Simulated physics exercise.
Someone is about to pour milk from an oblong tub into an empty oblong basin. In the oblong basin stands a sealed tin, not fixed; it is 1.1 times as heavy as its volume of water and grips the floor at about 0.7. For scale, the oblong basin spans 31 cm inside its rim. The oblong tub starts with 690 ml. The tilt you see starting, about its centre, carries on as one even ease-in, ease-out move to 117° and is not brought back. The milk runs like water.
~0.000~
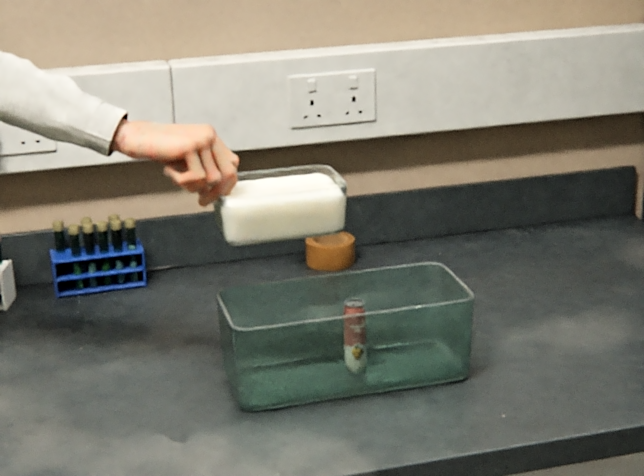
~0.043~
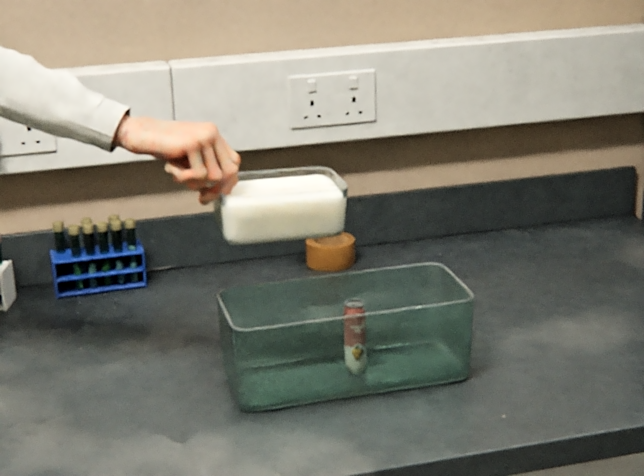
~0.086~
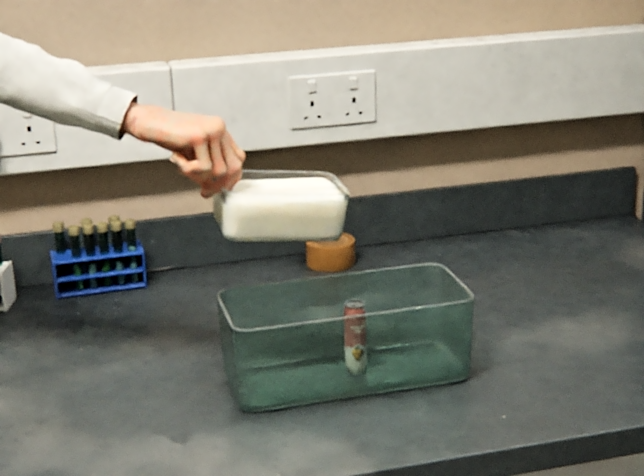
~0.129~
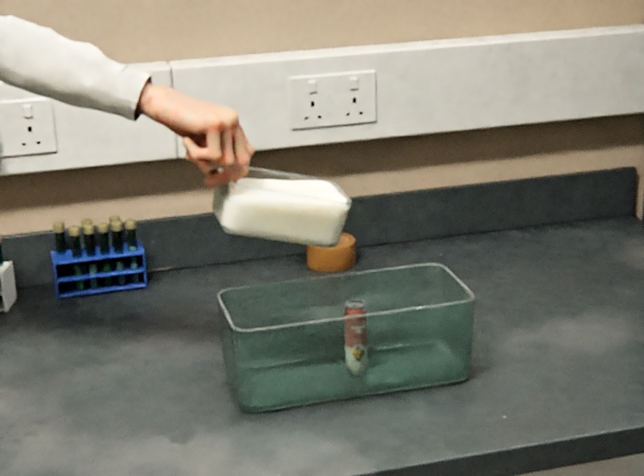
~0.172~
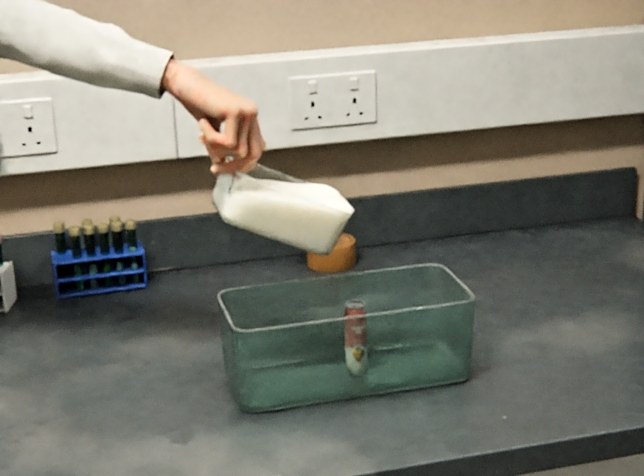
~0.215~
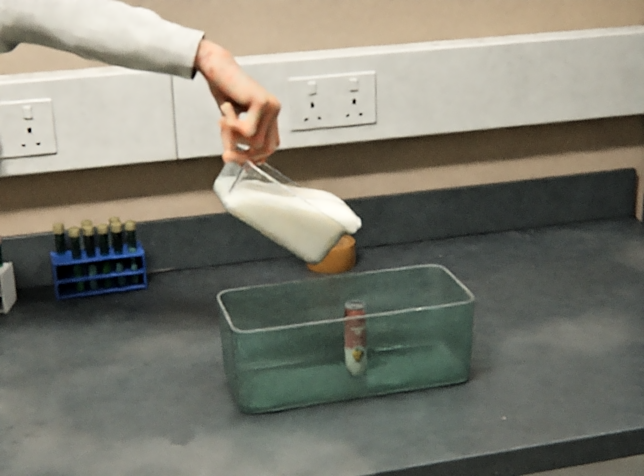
A hand tilts an oblong tub of milk steeply to the right above an oblong basin.
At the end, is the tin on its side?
It keeps standing.
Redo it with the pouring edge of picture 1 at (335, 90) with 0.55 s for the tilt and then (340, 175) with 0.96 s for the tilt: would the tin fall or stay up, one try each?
First it keeps standing; then it remains upright.
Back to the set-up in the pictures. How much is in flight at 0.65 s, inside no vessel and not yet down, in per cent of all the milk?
About 12 per cent.
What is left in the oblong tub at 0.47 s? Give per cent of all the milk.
About 7 per cent.
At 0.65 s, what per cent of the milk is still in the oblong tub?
Some 1 per cent.
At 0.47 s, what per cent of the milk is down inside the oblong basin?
About 70 per cent.
After 0.47 s the tilt is 110° and 7 per cent is still to pour; the tin stands where it began.
After 0.65 s the tilt is 117° and 1 per cent is still to pour; the tin stands where it began.
After 0.84 s the tilt is 117° and 0 per cent is still to pour; the tin stands where it began.
After 1.05 s the tilt is 117° and 0 per cent is still to pour; the tin stands where it began.
In the end the tin stands where it began.
